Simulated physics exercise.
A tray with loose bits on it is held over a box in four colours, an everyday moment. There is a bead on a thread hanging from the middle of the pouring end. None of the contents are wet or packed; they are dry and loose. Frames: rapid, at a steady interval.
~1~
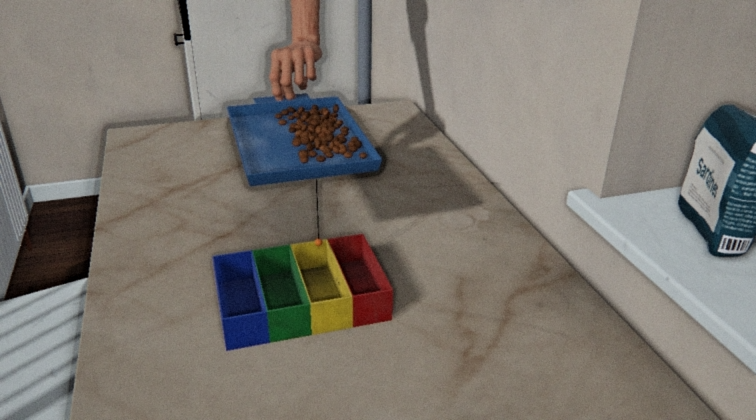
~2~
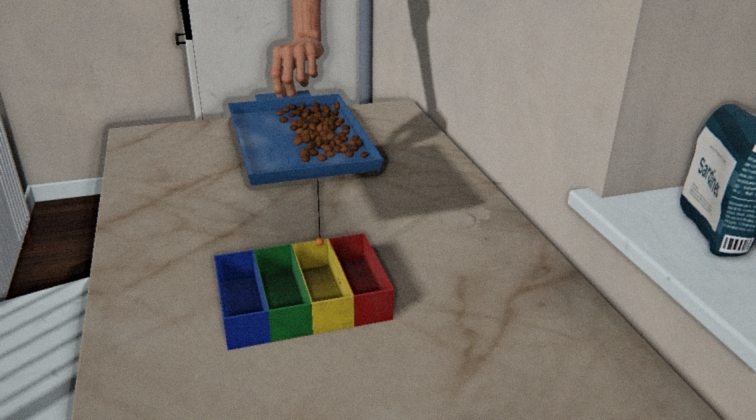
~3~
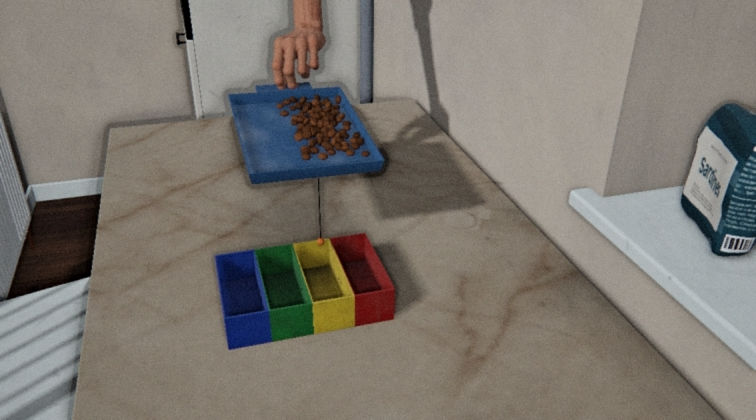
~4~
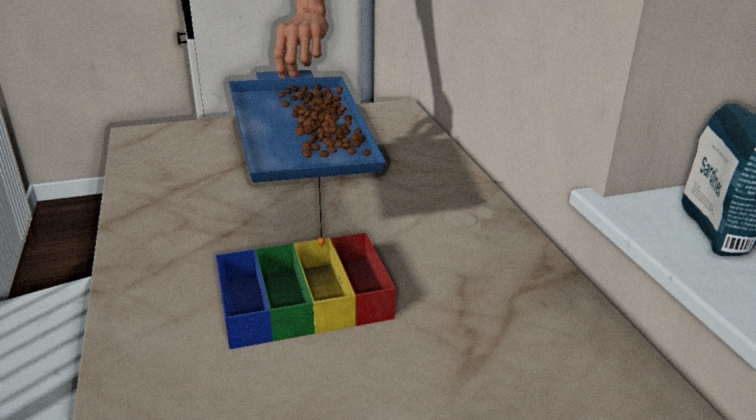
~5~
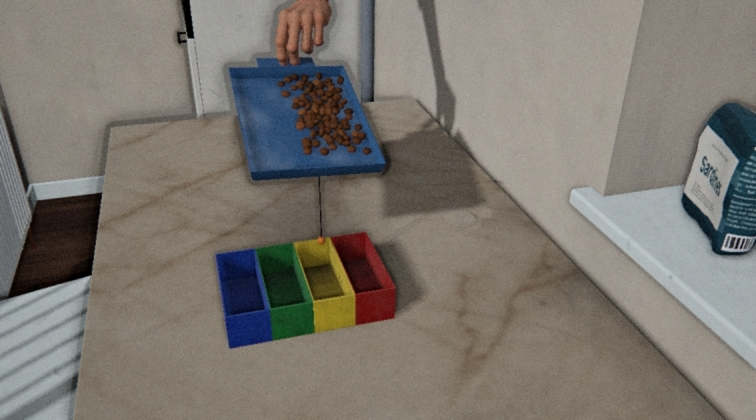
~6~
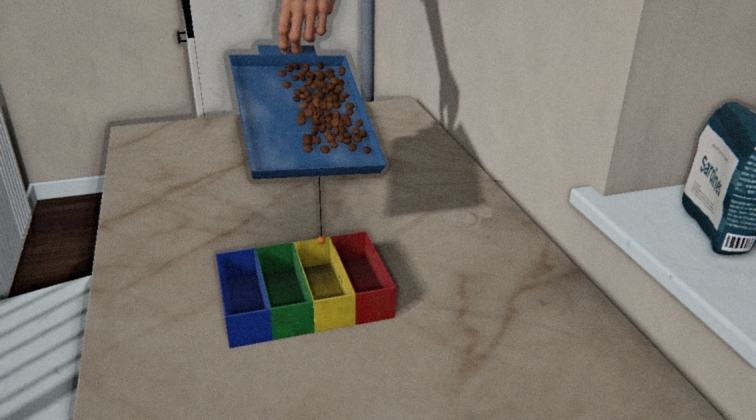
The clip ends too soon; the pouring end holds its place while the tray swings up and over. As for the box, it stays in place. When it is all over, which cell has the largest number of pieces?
The red cell.
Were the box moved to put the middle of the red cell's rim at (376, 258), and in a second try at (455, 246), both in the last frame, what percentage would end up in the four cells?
Close to 80 in a hundred, followed by close to 100 in a hundred.
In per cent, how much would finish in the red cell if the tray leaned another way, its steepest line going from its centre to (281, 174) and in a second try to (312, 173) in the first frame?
It comes to about 0 per cent the first time and about 40 per cent the second.
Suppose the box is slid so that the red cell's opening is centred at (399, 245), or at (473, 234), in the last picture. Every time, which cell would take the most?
So the first one goes to the yellow one and the second to blue.
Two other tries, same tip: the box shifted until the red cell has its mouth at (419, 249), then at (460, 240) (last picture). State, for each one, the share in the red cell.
It would be roughly 10 per cent, followed by roughly 0 per cent.
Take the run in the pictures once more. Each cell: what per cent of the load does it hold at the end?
Blue cell: 0 per cent; green cell: 0 per cent; yellow cell: 10 per cent; red cell: 40 per cent.
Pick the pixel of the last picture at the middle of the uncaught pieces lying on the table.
Close to (413, 280).
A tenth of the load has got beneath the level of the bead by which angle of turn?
I'd put it at about 75 degrees.
Shortly afterwards, tray tipped steeply; the bulk on the tray; only a few in the red cell; a little falling or outside the box.
Next, tray tipped past a quarter turn; a little on the tray; near a quarter in the red cell; a little in the yellow cell; near half falling or outside the box.
Some moments later, tray tipped past a quarter turn; near a third in the red cell; a little in the yellow cell; near half falling or outside the box.
In the end, tray tipped past a quarter turn; near a third in the red cell; a little in the yellow cell; none at all in the blue cell; none at all in the green cell; near half outside the box.
